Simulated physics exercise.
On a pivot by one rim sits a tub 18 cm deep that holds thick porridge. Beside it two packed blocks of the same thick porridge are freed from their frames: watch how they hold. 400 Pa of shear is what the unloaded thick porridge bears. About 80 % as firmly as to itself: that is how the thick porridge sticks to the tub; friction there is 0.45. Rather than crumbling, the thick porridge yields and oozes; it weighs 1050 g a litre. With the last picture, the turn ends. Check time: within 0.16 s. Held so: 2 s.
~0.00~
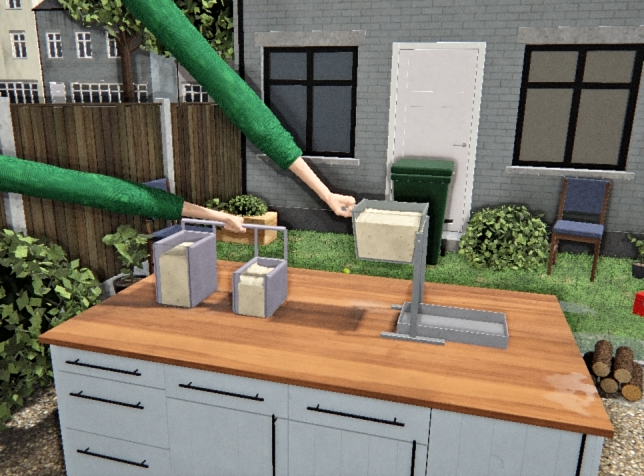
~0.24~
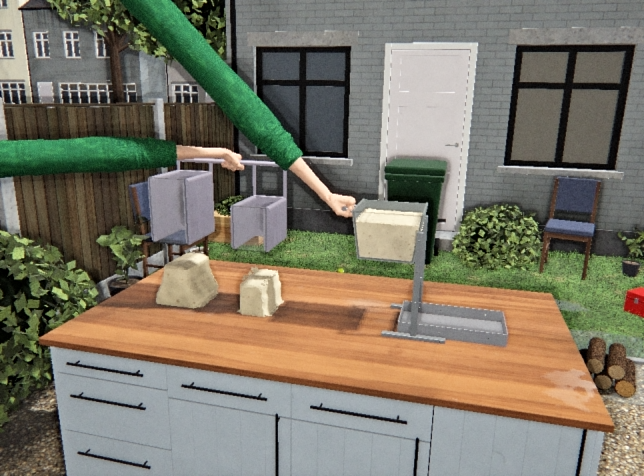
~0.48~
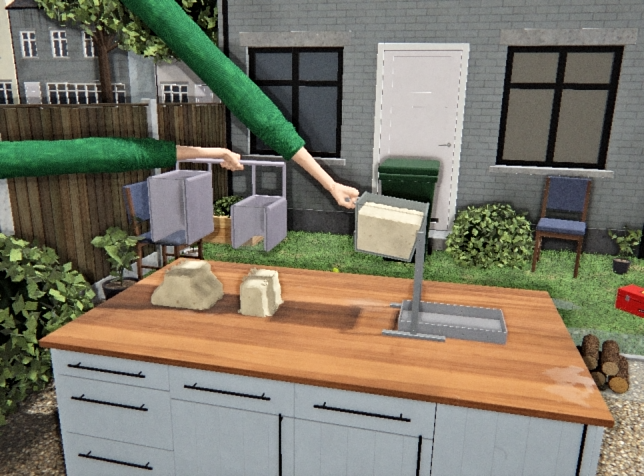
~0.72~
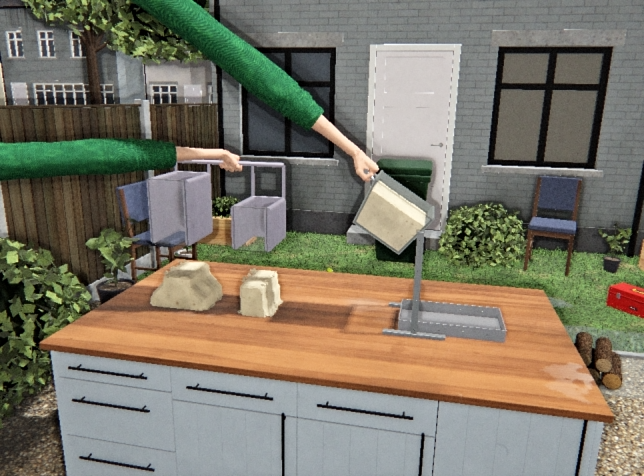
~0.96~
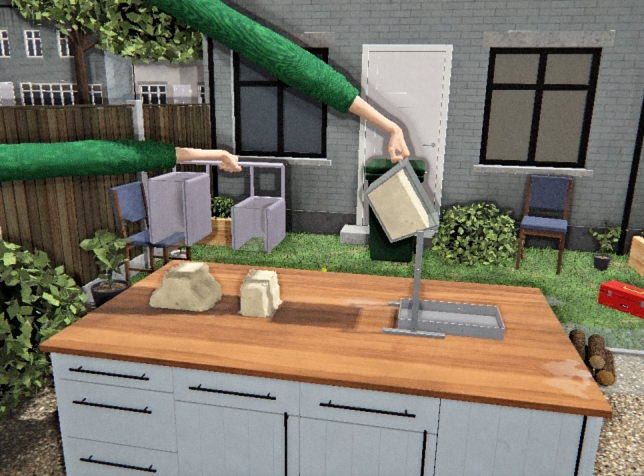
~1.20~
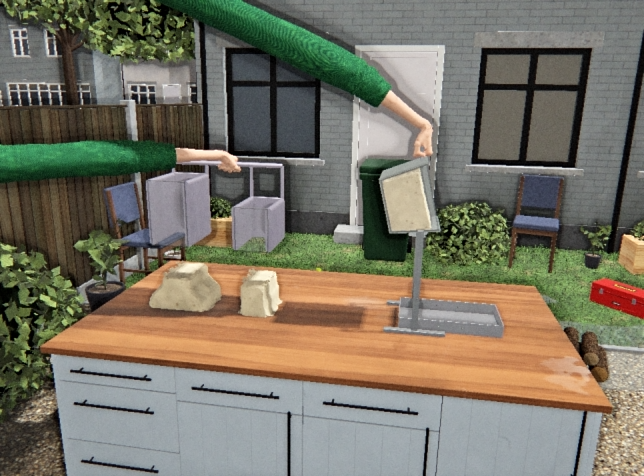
In a back garden, green-sleeved arms lifting moulds off two pale blocks, which slump slightly, then tilting a pivoted tub steeply.
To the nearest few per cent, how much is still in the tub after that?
About 98 %.
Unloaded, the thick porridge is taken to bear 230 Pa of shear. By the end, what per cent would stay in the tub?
It would be close to 55 percent.
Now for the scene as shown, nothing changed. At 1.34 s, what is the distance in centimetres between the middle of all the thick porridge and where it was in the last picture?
Measured shift, roughly 1 cm.
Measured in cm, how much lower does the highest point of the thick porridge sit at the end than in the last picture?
4 cm.
After 1.34 s, the tub is at 76 degrees and holds 100 %.
After 1.51 s, the tub is at 76 degrees and holds 100 %.
After 1.68 s, the tub is at 76 degrees and holds 99 %.
After 1.85 s, the tub is at 76 degrees and holds 98 %.
After 3.20 s, the tub is at 76 degrees and holds 98 %.
